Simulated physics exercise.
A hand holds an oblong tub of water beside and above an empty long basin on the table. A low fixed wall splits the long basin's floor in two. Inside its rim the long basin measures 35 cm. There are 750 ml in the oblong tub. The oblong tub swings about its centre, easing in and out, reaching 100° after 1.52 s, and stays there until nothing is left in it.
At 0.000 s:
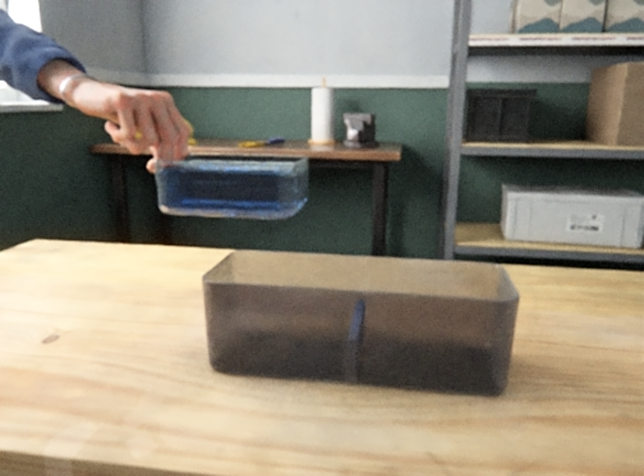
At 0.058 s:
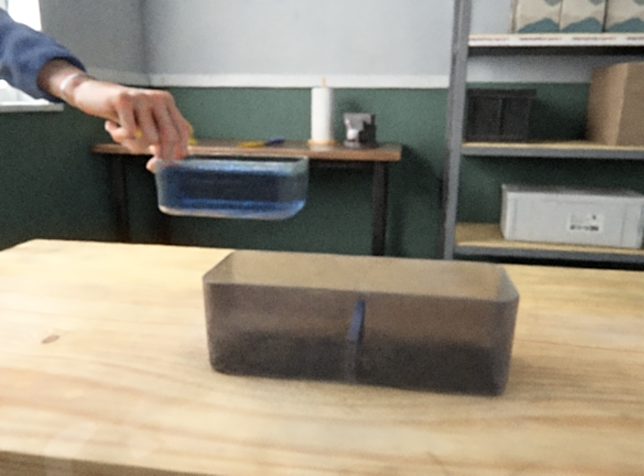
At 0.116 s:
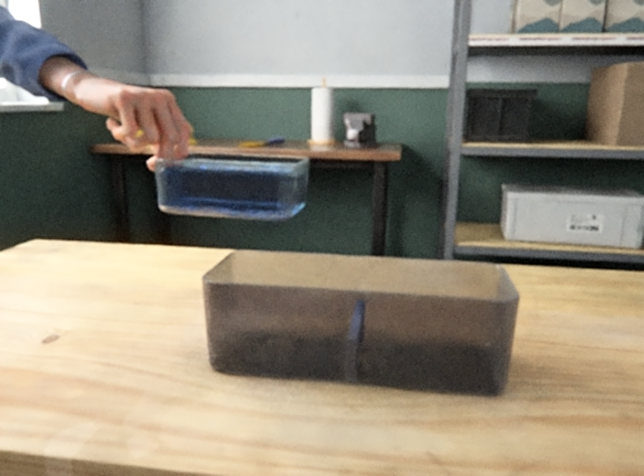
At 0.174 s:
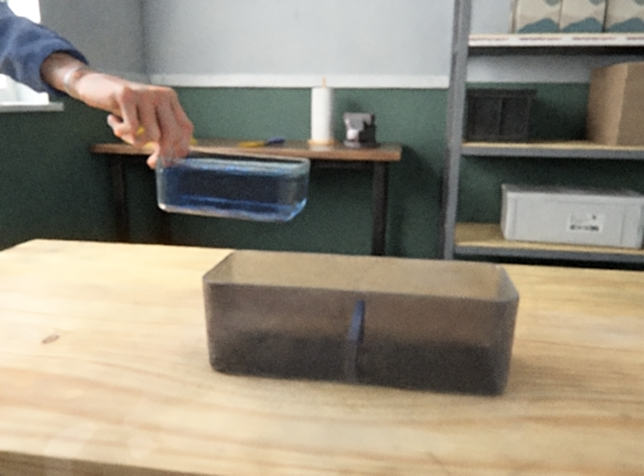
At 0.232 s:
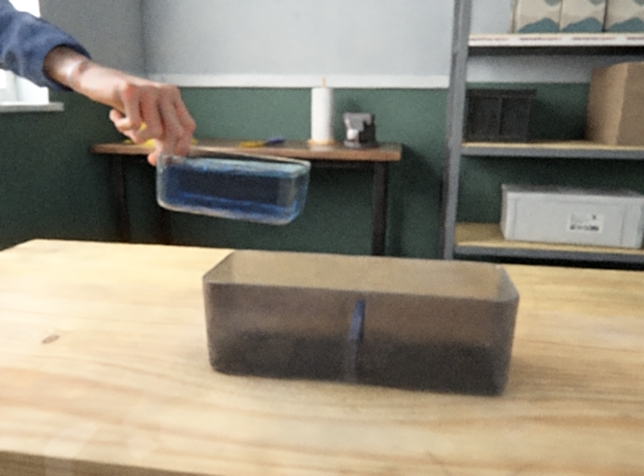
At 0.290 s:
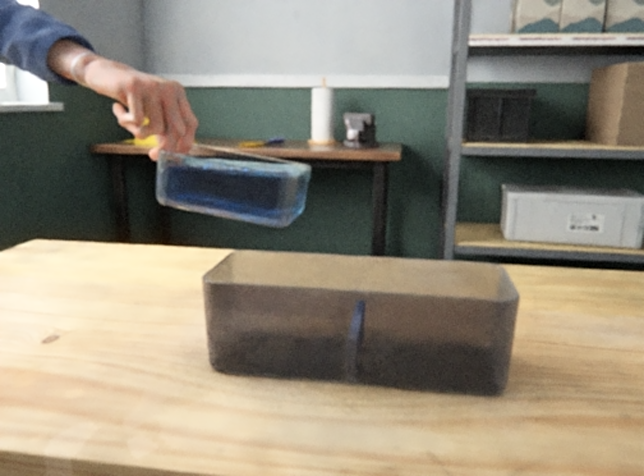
A hand in a blue sleeve reaches in from the left, holding a clear oblong tub of blue water above and beside a long, smoky-grey basin on a pale wooden table. Behind are a green and grey wall, a narrow bench with a white roll, and shelves with boxes at right. The tub, level at first, slowly tilts slightly, its right end dipping, while the view stays still.
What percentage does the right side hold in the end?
The far part has some 44 per cent.
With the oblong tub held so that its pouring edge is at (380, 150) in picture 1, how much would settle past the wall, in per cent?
In that case some 85 per cent.
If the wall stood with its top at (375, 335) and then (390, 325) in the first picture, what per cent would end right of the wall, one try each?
First 25, then 5 per cent.
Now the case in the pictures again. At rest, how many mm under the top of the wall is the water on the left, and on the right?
Left about 34 mm, right about 36 mm.
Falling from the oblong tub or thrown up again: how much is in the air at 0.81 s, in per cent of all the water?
Some 32 per cent.
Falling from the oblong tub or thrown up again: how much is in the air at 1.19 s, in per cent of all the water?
About 3 per cent.
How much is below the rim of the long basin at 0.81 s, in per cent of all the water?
Some 30 per cent.
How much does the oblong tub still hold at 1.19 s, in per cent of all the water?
Near 8 in a hundred.
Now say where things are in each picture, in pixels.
Tilt 0°; pouring edge (301, 162); surface from (175, 165) to (301, 169); the long basin's rim runs from (218, 266) to (510, 283); the wall's top is at (357, 319), in the first frame.
Tilt 0°; pouring edge (302, 163); surface from (175, 165) to (301, 169), in the second frame.
Tilt 1°; pouring edge (302, 164); surface from (175, 164) to (301, 170), in the third frame.
Tilt 3°; pouring edge (303, 166); surface from (176, 164) to (301, 170), in the fourth frame.
Tilt 6°; pouring edge (303, 169); surface from (176, 163) to (302, 170), in the fifth frame.
Tilt 9°; pouring edge (304, 173); surface from (176, 164) to (303, 171), in the sixth frame.
By 0.81 s the tilt is 55° and 39 per cent is still to pour, 11 is left of the wall and 18 right of it.
By 1.19 s the tilt is 89° and 8 per cent is still to pour, 39 is left of the wall and 44 right of it.
By 1.59 s the tilt is 100° and 1 per cent is still to pour, 48 is left of the wall and 44 right of it.
By 2.02 s the tilt is 100° and 0 per cent is still to pour, 49 is left of the wall and 44 right of it.
At rest 49 per cent lies left of the wall, 44 right of it and 6 outside.
